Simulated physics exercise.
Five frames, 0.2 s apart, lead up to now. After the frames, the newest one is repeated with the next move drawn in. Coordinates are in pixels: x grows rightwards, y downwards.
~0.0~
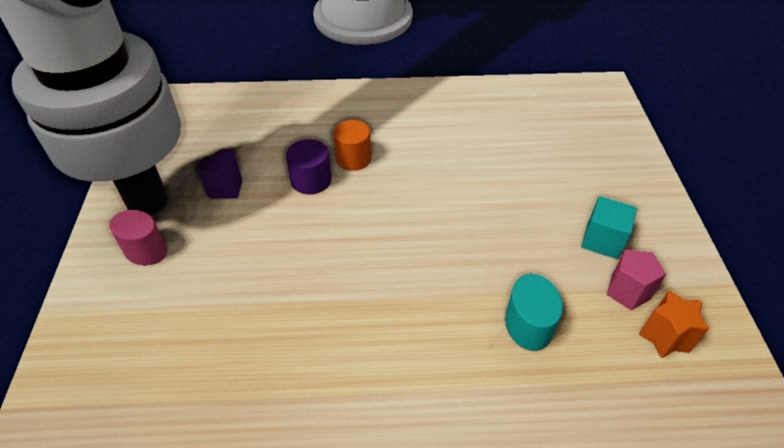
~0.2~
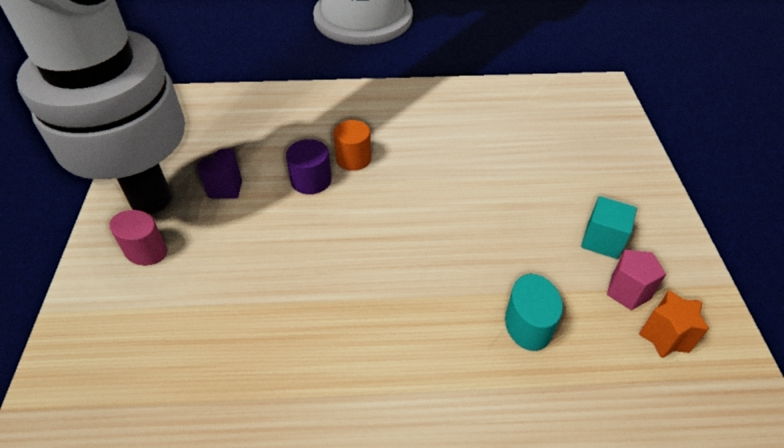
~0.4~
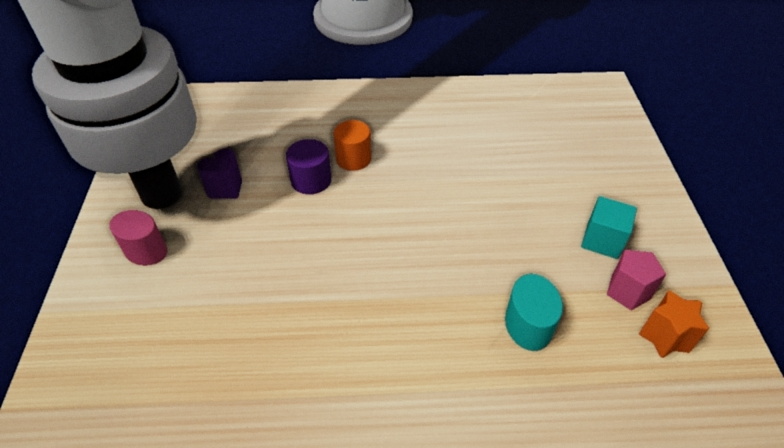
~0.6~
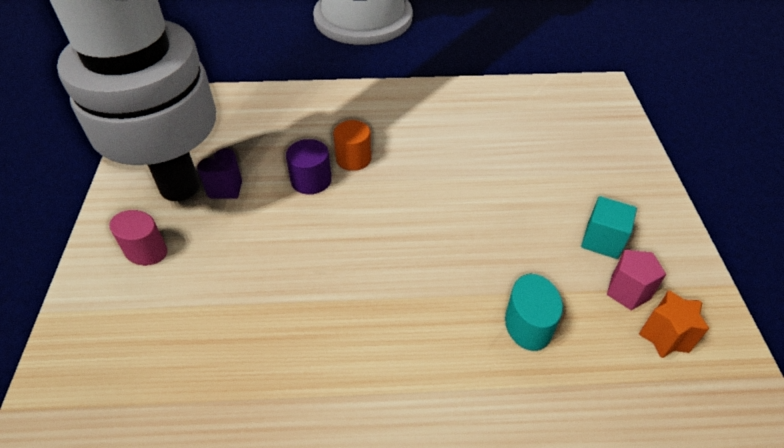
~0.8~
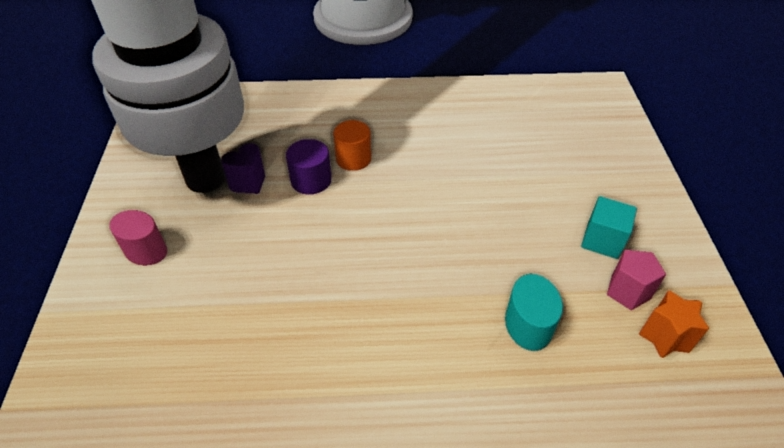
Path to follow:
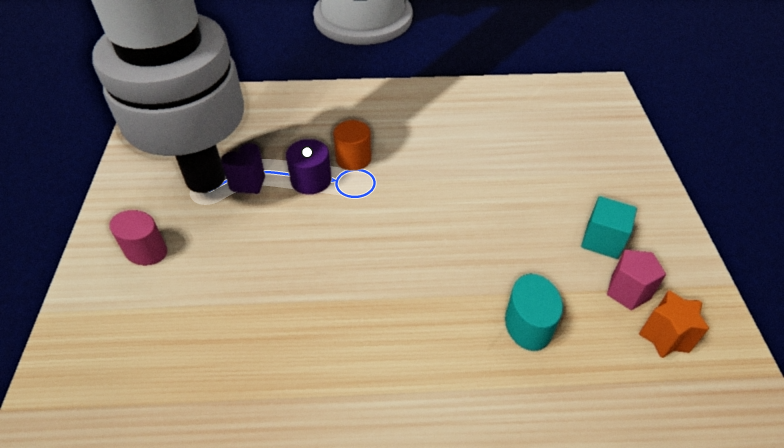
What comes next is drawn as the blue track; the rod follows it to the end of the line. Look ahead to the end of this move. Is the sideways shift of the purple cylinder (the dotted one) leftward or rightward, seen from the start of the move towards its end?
The purple cylinder is shifted sideways to the right, facing along the path from start to end.
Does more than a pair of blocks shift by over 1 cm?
My answer is yes.
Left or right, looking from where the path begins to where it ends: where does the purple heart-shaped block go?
The answer is left.
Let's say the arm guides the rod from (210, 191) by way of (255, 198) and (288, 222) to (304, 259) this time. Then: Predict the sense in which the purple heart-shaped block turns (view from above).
Viewed from overhead, the purple heart-shaped block winds up turned anticlockwise.
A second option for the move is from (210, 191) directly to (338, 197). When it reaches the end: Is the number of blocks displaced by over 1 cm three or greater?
Yes
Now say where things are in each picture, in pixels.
In the first picture, lower end of the rod at (148, 202), tops of blocks, pink elliptical block at (132, 224), purple heart-shaped block at (218, 161), purple cylinder at (307, 152), orange cylinder at (352, 131).
In the second picture, rod at (151, 200), blocks as before.
In the third picture, rod at (162, 195), blocks as before.
In the fourth picture, rod at (180, 188), blocks as before.
In the fifth picture, rod at (206, 179), pink elliptical block at (132, 224), purple heart-shaped block at (242, 155), purple cylinder at (307, 152), orange cylinder at (352, 131).
The drawn path runs from (210, 191) via (257, 172) and (306, 177), ending at (356, 183); the dot is on the purple cylinder.
What follows on the original path. One third of the way, rod at (256, 161); purple heart-shaped block at (292, 143), turned 25° clockwise; purple cylinder at (323, 153).
Two thirds of the way, rod at (306, 166); purple heart-shaped block at (342, 140); purple cylinder at (369, 160); orange cylinder at (373, 126).
At the end, rod at (355, 172); pink elliptical block not moved; purple heart-shaped block at (370, 134), turned 90° anticlockwise; purple cylinder at (394, 164); orange cylinder at (388, 114).
